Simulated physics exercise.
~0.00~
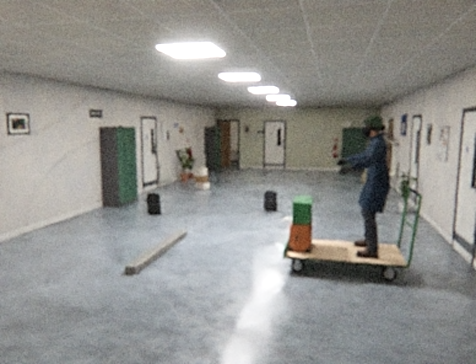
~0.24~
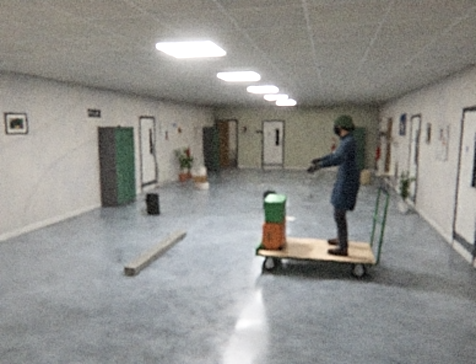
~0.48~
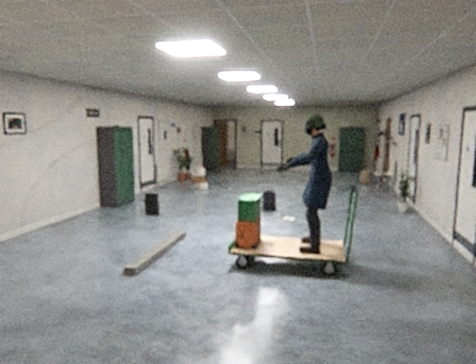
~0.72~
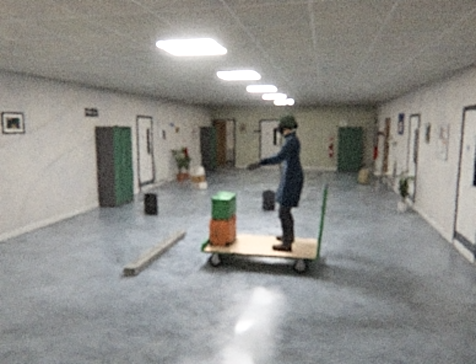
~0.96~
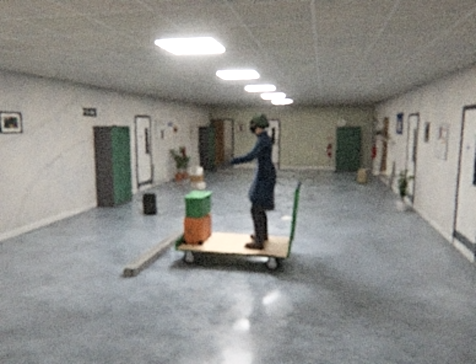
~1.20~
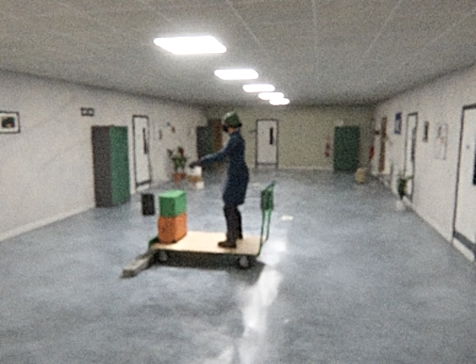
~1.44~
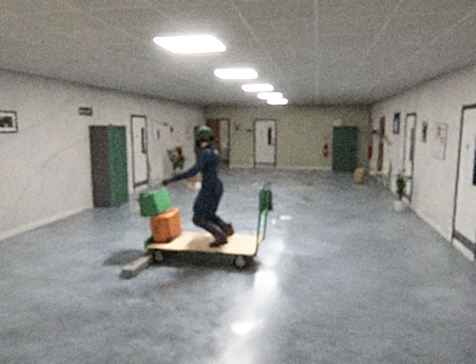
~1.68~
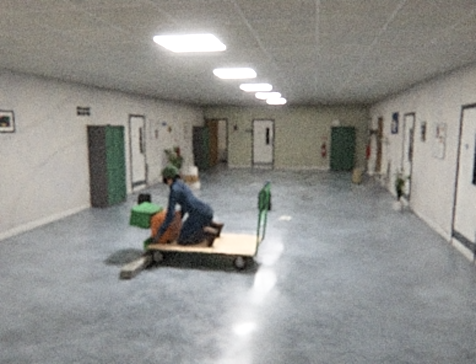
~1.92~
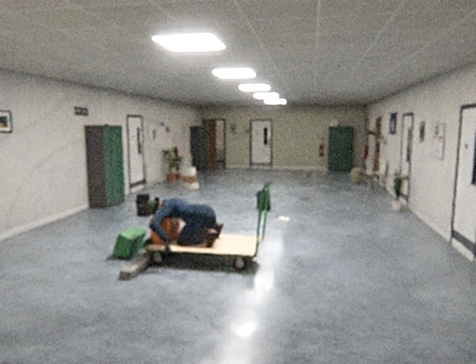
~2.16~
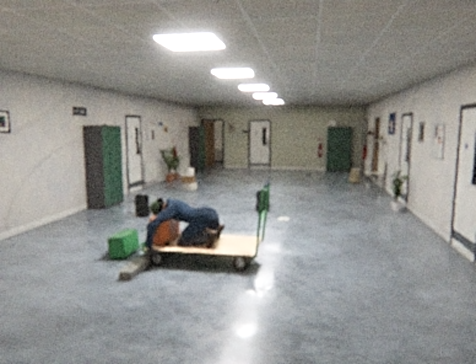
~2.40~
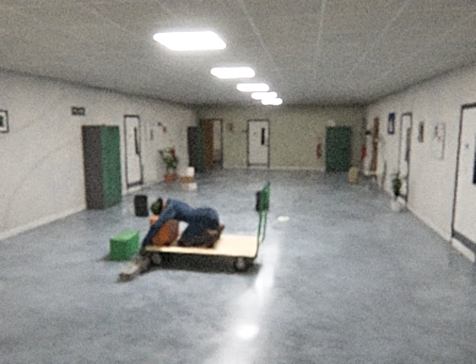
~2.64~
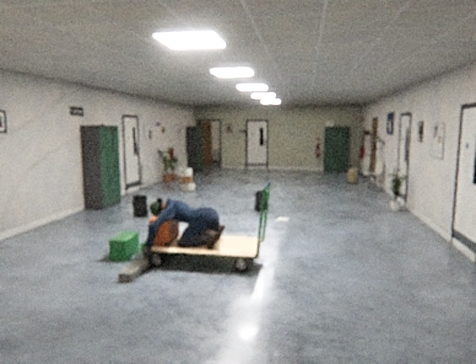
A person riding a trolley left hits a kerb and collapses forward as the green tote falls off.
